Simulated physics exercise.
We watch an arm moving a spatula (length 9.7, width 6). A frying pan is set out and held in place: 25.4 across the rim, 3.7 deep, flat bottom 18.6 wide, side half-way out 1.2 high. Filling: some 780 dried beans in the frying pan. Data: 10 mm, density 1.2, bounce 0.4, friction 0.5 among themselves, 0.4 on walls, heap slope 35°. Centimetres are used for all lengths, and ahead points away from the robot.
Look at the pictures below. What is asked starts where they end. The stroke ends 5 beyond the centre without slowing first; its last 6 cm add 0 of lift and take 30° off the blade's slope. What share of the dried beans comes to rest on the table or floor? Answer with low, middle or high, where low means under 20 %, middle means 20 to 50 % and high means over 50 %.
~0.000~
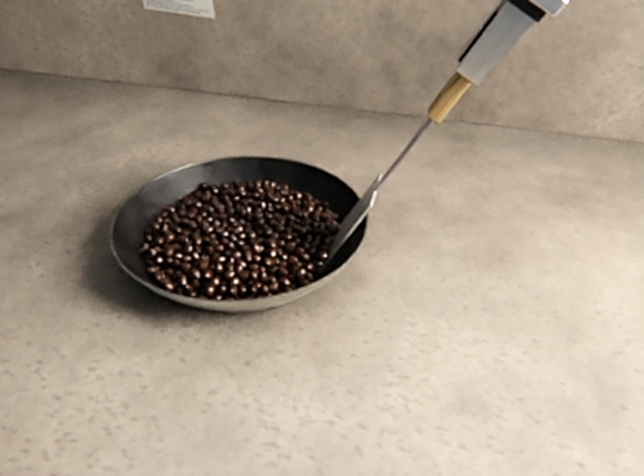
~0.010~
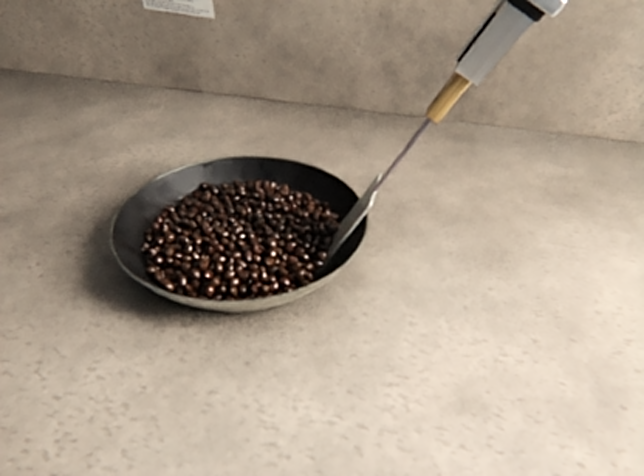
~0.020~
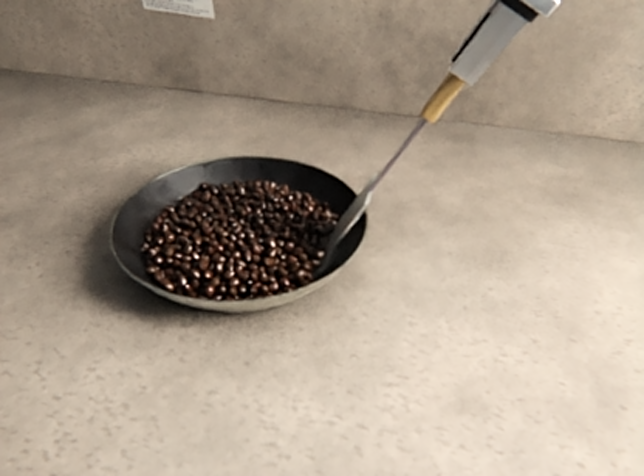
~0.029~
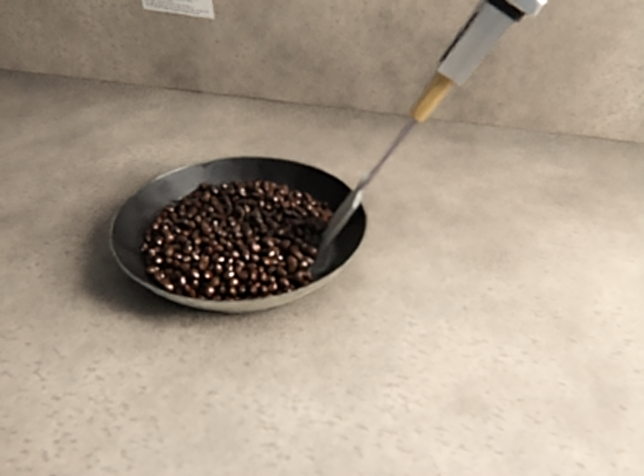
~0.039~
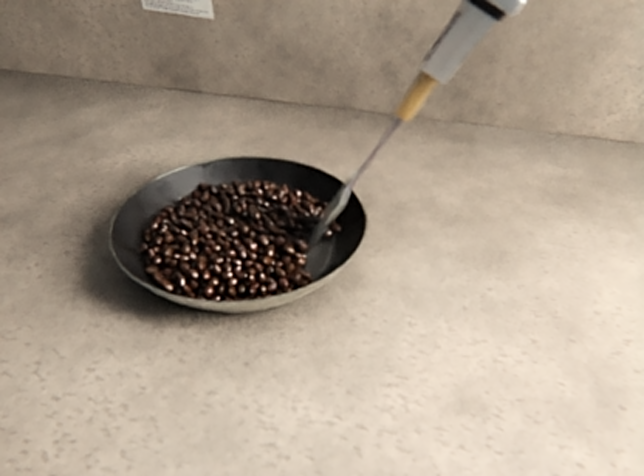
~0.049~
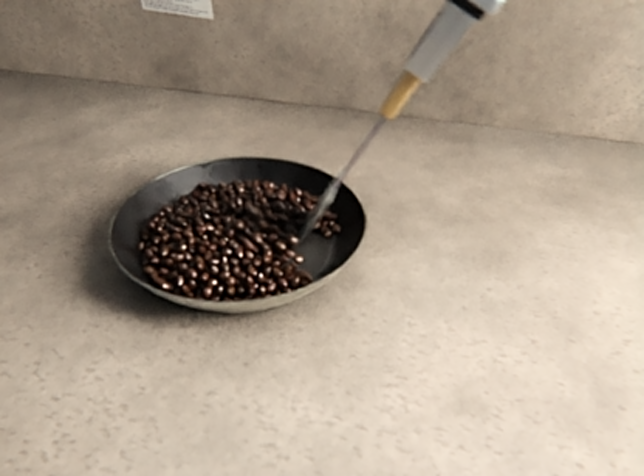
Low.
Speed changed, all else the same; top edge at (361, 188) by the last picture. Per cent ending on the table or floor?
Some 0 per cent.
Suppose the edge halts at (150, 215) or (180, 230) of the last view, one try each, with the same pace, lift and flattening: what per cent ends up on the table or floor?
Roughly 25 and 10 per cent.
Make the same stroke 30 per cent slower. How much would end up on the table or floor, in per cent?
The share on the table or floor would be about 0 percent.
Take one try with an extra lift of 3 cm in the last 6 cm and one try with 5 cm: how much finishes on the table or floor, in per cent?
First try about 10 %, second try about 10 %.
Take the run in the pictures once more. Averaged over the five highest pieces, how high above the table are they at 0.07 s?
I'd say close to 6 cm on average.
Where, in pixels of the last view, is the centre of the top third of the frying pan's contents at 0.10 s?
Roughly pixel (221, 214).
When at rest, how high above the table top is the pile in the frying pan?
Near 5.0 centimetres high.
After 0.07 s, sloping 61°, highest piece 7 above the table; 784 in the frying pan.
After 0.10 s, sloping 52°, highest piece 8 above the table; 784 in the frying pan.
After 0.31 s, sloping 32°, highest piece 5 above the table; 768 in the frying pan, 13 on the table or floor, 3 on the blade or in flight.
After 1.36 s, sloping 32°, highest piece 5 above the table; 768 in the frying pan, 16 on the table or floor.
At rest, 768 in the frying pan, 16 on the table or floor. That is 2 % on the table or floor.
